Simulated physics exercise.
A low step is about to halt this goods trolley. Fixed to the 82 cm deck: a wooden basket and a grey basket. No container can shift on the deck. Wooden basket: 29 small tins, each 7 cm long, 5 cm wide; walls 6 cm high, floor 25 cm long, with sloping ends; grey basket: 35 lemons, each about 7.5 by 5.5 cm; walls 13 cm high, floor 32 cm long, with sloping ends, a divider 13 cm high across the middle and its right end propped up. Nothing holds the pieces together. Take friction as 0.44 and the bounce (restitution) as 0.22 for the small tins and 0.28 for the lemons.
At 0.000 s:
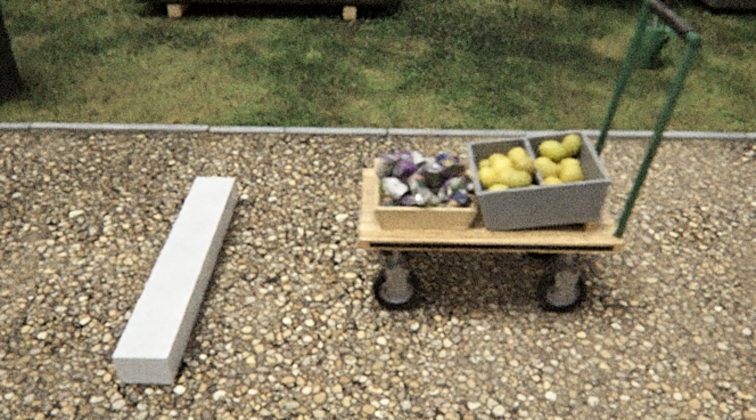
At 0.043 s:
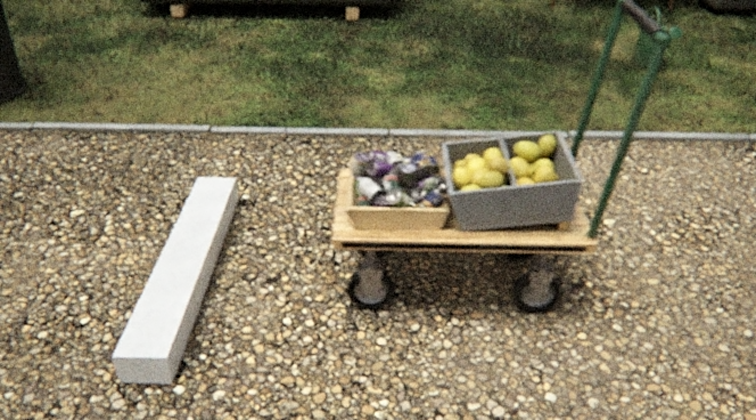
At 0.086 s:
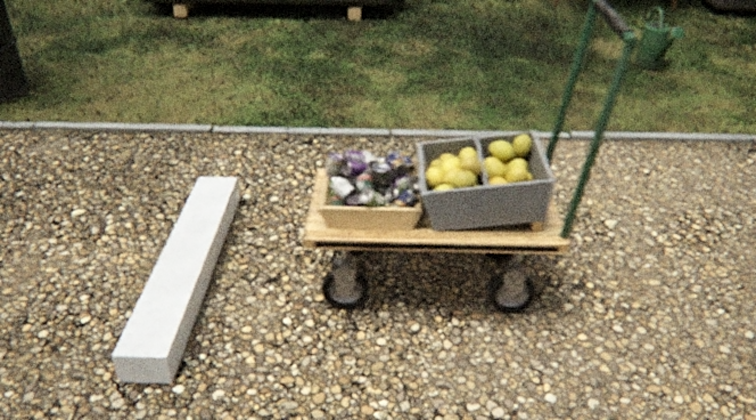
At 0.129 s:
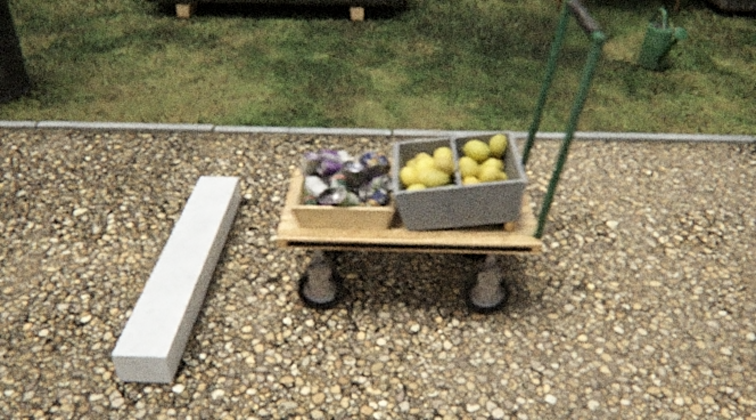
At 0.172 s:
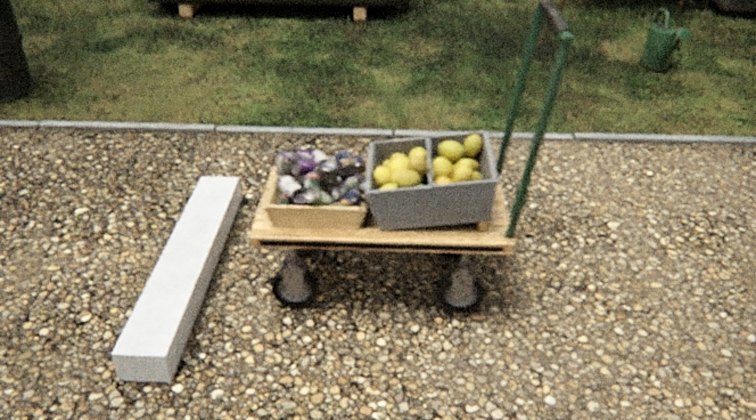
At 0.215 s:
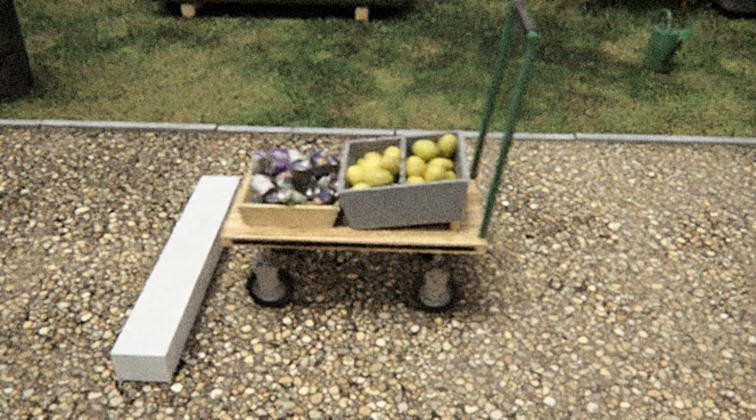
A flat wooden trolley with a green handle rolls steadily leftward over pebbly gravel, seen from slightly above, while the camera shifts very slightly. On its deck, a pale wooden container of small purple, silver and dark items sits left of a divided grey one holding yellow-green fruit, both riding along unmoved. A long whitish block lies at left, its gap to the trolley narrowing, with grass and a green watering can behind.
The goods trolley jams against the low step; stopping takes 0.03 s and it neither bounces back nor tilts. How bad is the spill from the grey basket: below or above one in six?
It sheds less than a sixth of them.
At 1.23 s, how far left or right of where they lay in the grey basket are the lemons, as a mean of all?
Some 2 cm leftwards.
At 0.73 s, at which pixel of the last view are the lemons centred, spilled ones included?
Near (344, 174).
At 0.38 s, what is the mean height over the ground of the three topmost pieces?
About 54 cm.
After 0.28 s, the wheels strike.
After 0.38 s, 4 of 29 out of the wooden basket and 0 of 35 out of the grey basket.
After 0.50 s, 7 of 29 out of the wooden basket and 0 of 35 out of the grey basket.
After 0.73 s, 8 of 29 out of the wooden basket and 2 of 35 out of the grey basket.
Final count (at 1.23 s), 8 of 29 out of the wooden basket and 2 of 35 out of the grey basket. Asked share, 2 of 35, 6 per cent.
